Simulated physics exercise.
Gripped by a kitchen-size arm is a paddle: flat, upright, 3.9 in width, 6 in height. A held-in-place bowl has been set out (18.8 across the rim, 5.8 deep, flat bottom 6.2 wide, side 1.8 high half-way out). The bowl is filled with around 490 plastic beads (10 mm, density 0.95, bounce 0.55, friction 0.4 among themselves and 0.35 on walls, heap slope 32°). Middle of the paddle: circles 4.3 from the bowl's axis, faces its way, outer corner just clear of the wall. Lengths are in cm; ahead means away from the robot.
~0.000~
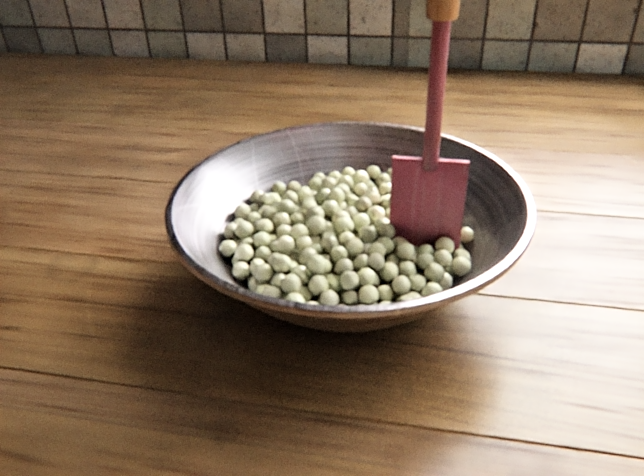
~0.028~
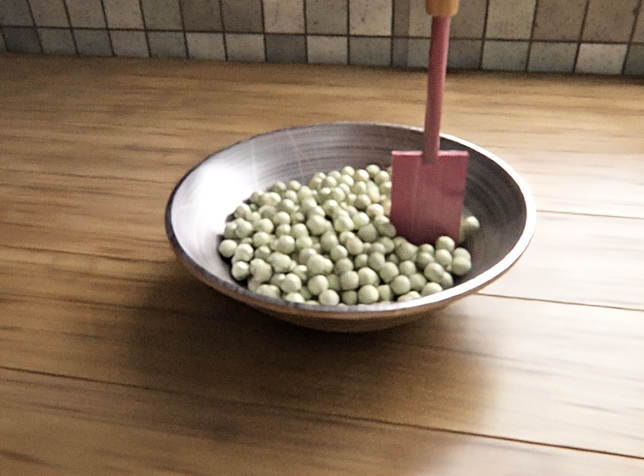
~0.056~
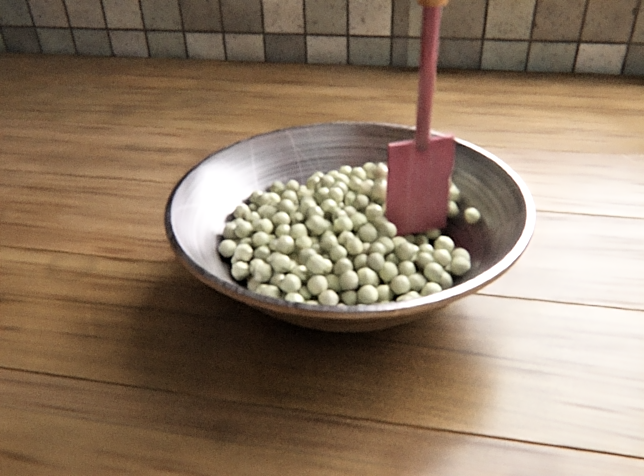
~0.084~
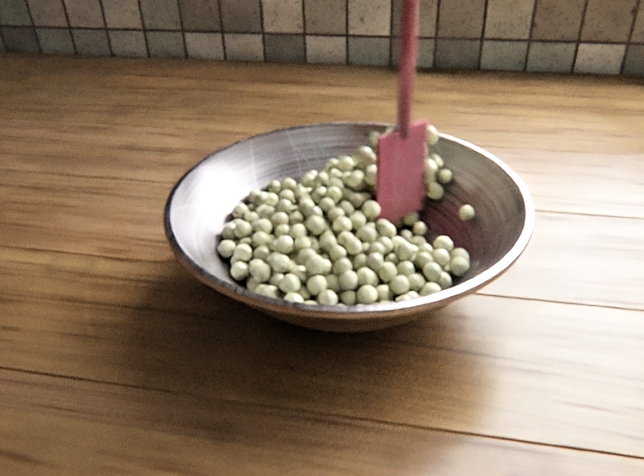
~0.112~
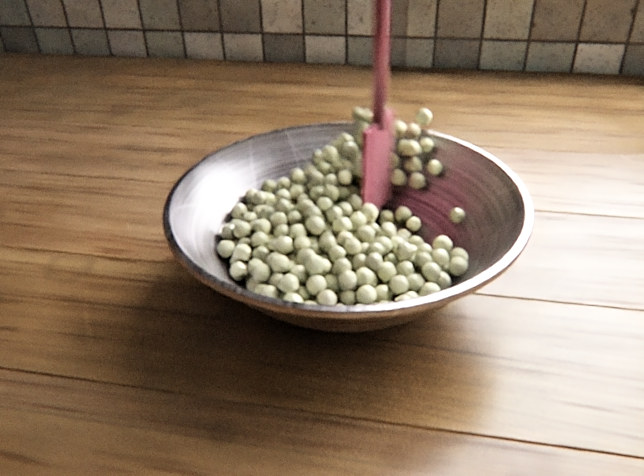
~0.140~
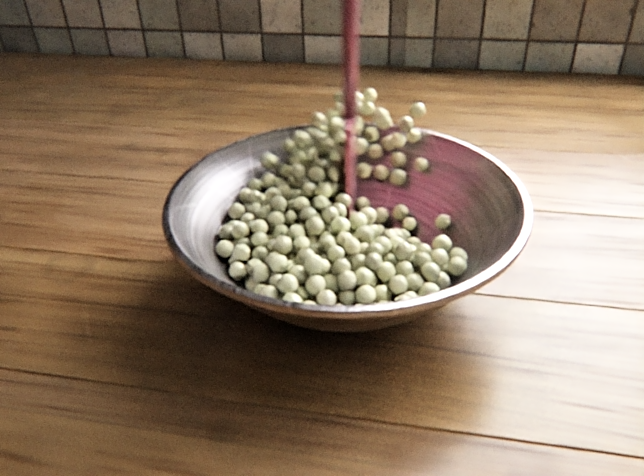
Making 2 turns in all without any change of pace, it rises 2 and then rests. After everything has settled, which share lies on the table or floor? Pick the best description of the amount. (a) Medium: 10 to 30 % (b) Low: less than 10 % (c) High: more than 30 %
Medium: 10 to 30 % (a).
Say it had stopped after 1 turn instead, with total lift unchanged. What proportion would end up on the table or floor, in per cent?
Roughly 15 percent would end up there.
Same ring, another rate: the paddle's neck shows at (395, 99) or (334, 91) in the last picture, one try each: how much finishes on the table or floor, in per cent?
About 5 per cent, then about 25 per cent.
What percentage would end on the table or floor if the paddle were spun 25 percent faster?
Estimate: Near 30 in a hundred.
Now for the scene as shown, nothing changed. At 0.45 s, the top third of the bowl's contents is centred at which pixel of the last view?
About (427, 244).
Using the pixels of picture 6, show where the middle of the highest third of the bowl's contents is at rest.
I'd say close to (342, 228).
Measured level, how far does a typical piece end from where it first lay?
I'd estimate close to 6 cm.
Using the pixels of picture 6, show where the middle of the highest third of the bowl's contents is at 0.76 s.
(337, 227).
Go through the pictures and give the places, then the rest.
The first picture shows paddle neck at (433, 132), 0° round; upper third of the load around (339, 230), from x 230 to 465, top at y 175; 488 in the bowl.
The second picture shows paddle neck at (432, 126), 8° round; upper third of the load around (339, 227), from x 230 to 470, top at y 170.
The third picture shows paddle neck at (424, 113), 28° round; upper third of the load around (346, 217), from x 230 to 470, top at y 170.
The fourth picture shows paddle neck at (405, 102), 51° round; upper third of the load around (344, 211), from x 225 to 465, top at y 135.
The fifth picture shows paddle neck at (380, 95), 73° round; upper third of the load around (339, 198), from x 225 to 460, top at y 110; 487 in the bowl, 1 in flight or on the tool.
The sixth picture shows paddle neck at (350, 91), 95° round; upper third of the load around (323, 187), from x 225 to 455, top at y 95; 484 in the bowl, 4 in flight or on the tool.
After 0.45 s, 339° round, highest piece 8 above the table; 411 in the bowl, 62 on the table or floor, 15 in flight or on the tool.
After 0.76 s, 222° round, highest piece 6 above the table; 391 in the bowl, 97 on the table or floor.
After 1.11 s, 0° round, highest piece 5 above the table; 391 in the bowl, 97 on the table or floor.
After 1.81 s, 0° round, highest piece 5 above the table; 391 in the bowl, 97 on the table or floor.
At rest, 391 in the bowl, 97 on the table or floor. That is 20 % on the table or floor.
